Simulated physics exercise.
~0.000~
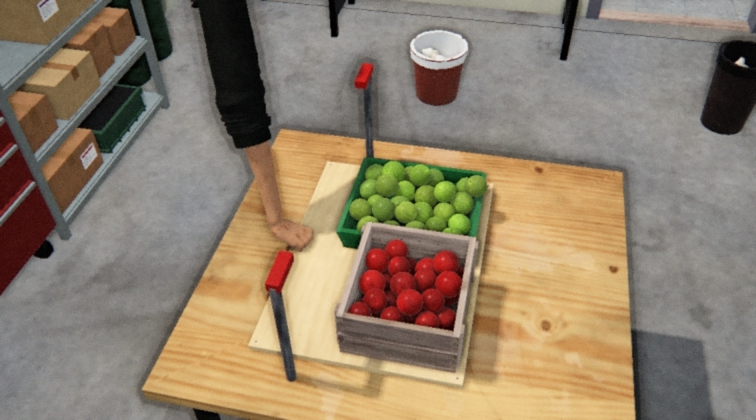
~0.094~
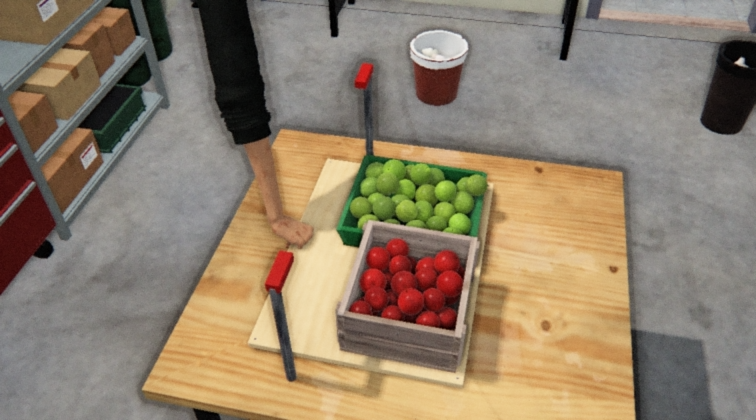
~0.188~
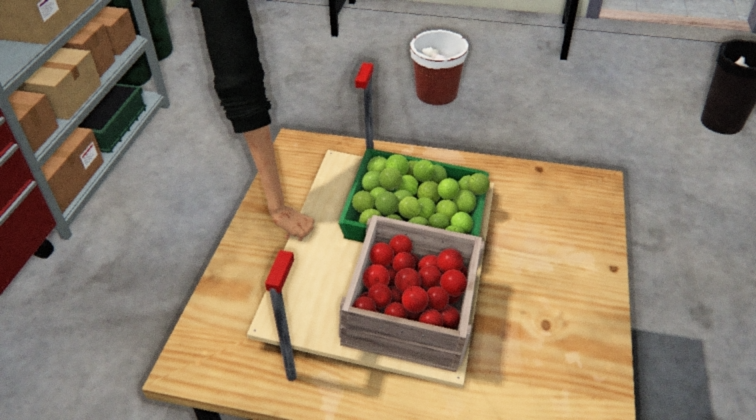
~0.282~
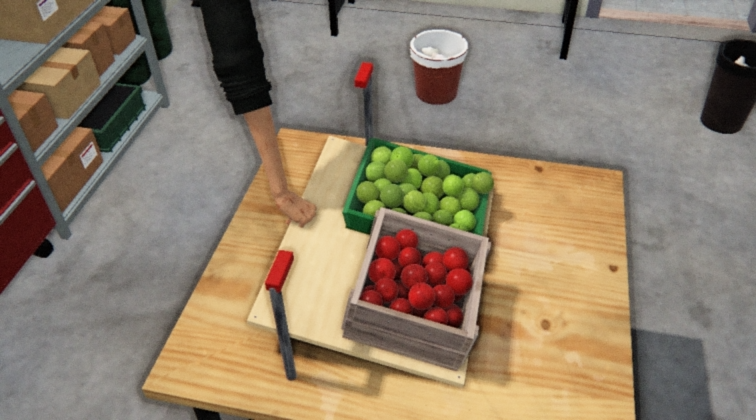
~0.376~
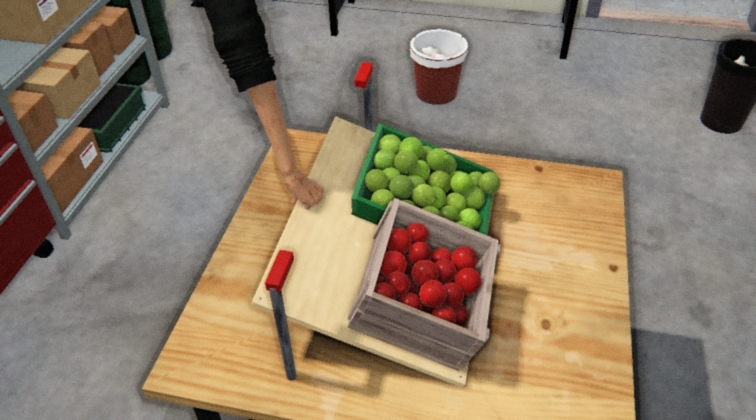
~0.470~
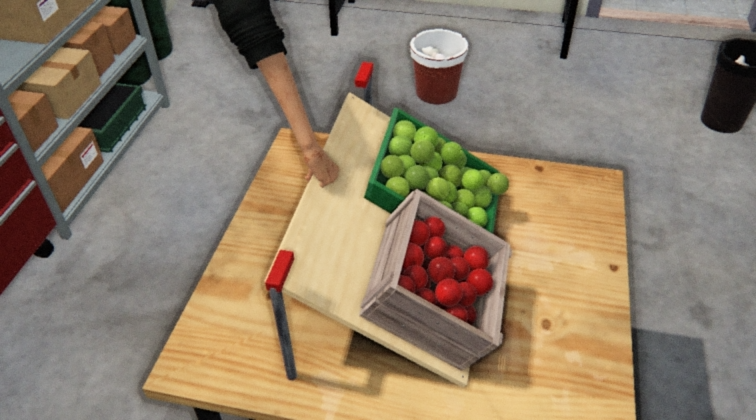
We see a hand at the left end of a pale board on a wooden table, raising that end to a steep slant while a green box of green fruit and a wooden box of red fruit tilt with it.
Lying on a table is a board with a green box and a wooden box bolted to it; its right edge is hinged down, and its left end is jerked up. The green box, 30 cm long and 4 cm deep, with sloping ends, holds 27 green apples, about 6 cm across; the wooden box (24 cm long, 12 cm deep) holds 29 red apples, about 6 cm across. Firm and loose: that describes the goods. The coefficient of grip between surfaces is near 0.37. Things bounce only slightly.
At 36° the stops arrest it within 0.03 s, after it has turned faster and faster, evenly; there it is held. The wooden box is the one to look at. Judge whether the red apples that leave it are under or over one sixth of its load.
They are under one sixth.
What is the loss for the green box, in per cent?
Green box: 25%.
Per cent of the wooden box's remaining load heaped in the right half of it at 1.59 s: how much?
Close to 70 in every hundred.
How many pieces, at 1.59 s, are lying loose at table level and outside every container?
I'd say close to 5 in all.
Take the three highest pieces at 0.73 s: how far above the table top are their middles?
I'd say near 22 cm.
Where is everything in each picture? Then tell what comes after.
In the first picture (each is followed by its nearest rim corner in this view), wooden box, (453, 334); green box (its farthest corner), (367, 158); 0° from level; none out.
In the second picture, wooden box, (455, 334); green box, (368, 156); 1° from level.
In the third picture, wooden box, (460, 334); green box, (370, 150); 5° from level.
In the fourth picture, wooden box, (468, 334); green box, (374, 139); 11° from level.
In the fifth picture, wooden box, (479, 336); green box, (383, 126); 20° from level.
In the sixth picture, wooden box, (494, 341); green box, (399, 110); 31° from level; none out.
After 0.49 s, it hits the stops.
After 0.59 s, tilt 36°; green box 26 in, 1 out and wooden box 29 in, 0 out.
After 0.73 s, tilt 36°; green box 26 in, 1 out and wooden box 29 in, 0 out.
After 0.99 s, tilt 36°; green box 21 in, 6 out and wooden box 29 in, 0 out.
Final count (at 1.59 s), green box 20 in, 7 out and wooden box 29 in, 0 out. Asked share, 0 of 29, 0 per cent.
